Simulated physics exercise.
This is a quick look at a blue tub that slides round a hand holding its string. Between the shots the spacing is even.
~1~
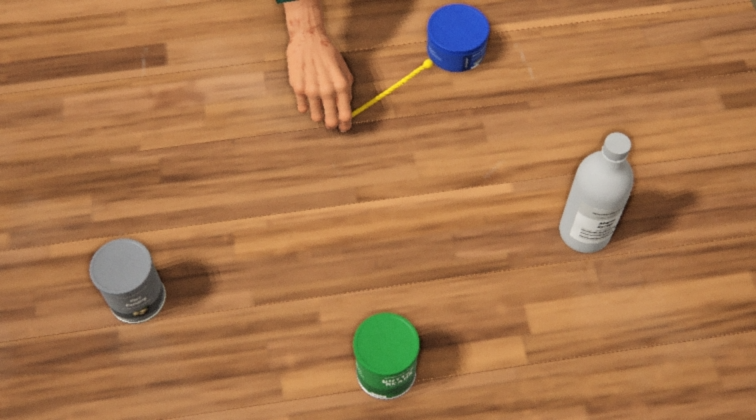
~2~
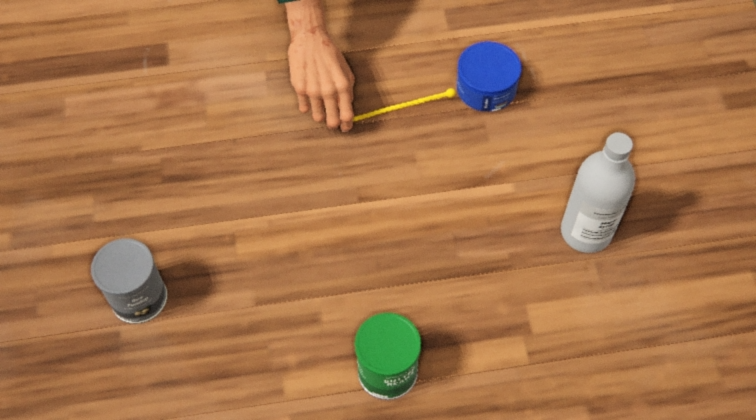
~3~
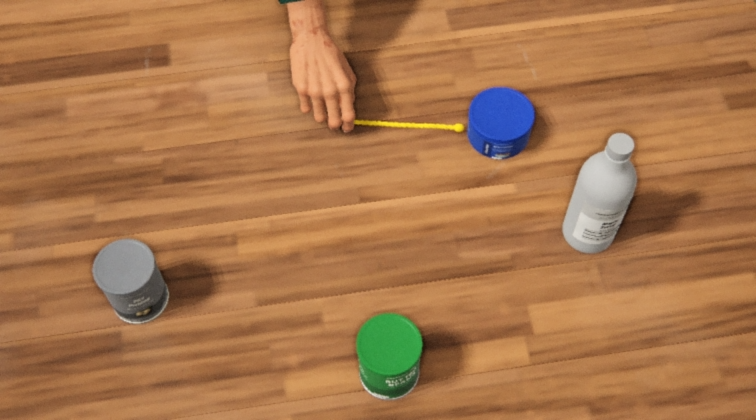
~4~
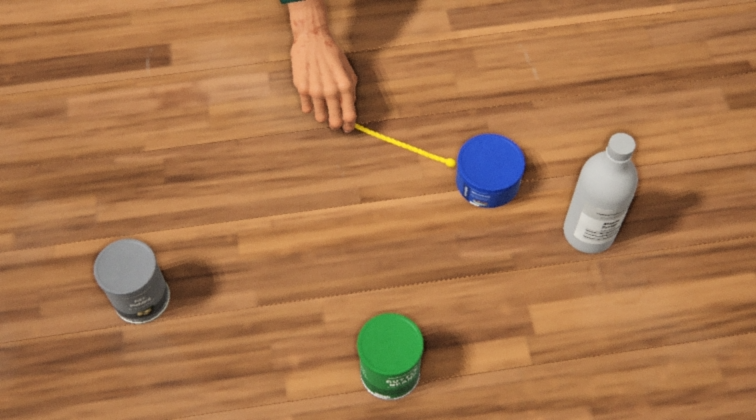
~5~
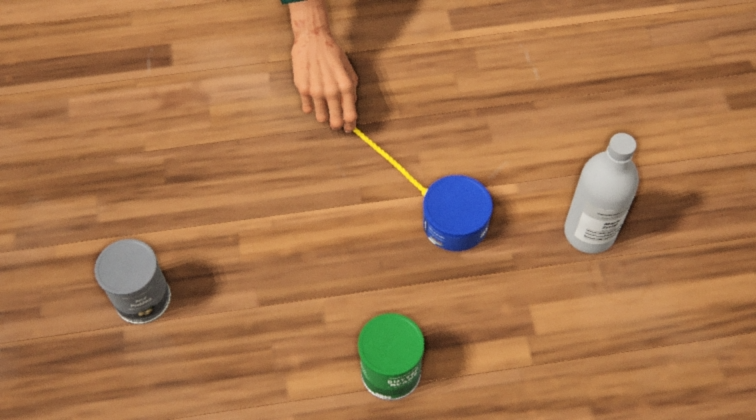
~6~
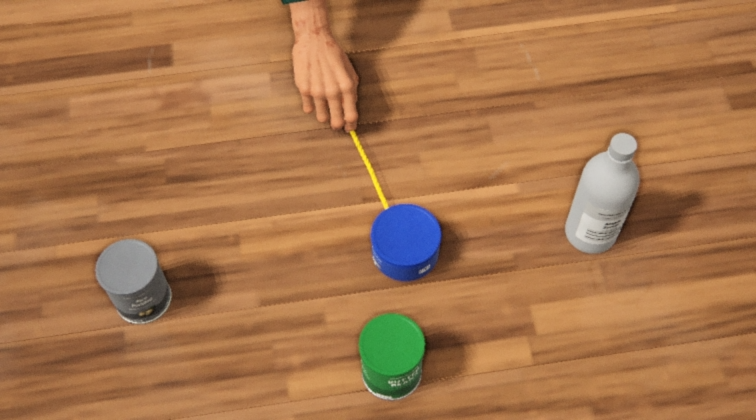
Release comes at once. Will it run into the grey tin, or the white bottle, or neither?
The grey tin will receive an impact; the white bottle will receive no impact.
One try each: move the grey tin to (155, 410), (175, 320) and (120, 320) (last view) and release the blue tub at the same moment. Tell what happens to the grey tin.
Okay, so the first time it goes free, the second time it gets reached, and the third time it gets reached.
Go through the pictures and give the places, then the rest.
In the first frame, blue tub (458, 27); grey tin (121, 265); white bottle (618, 143); green tin (386, 343).
In the second frame, blue tub (490, 66).
In the third frame, blue tub (502, 113).
In the fourth frame, blue tub (491, 161).
In the fifth frame, blue tub (458, 204).
In the sixth frame, blue tub (406, 233); grey tin (127, 266); white bottle (624, 144); green tin (392, 344); going round clockwise.
Then, 0.08 s past the final frame, tub near (285, 270).
Then, 0.20 s past the final frame, tub near (189, 292); grey tin pushed aside.
When it is over, tub near (179, 299); grey tin pushed aside. The grey tin takes the knock and the white bottle stays untouched.
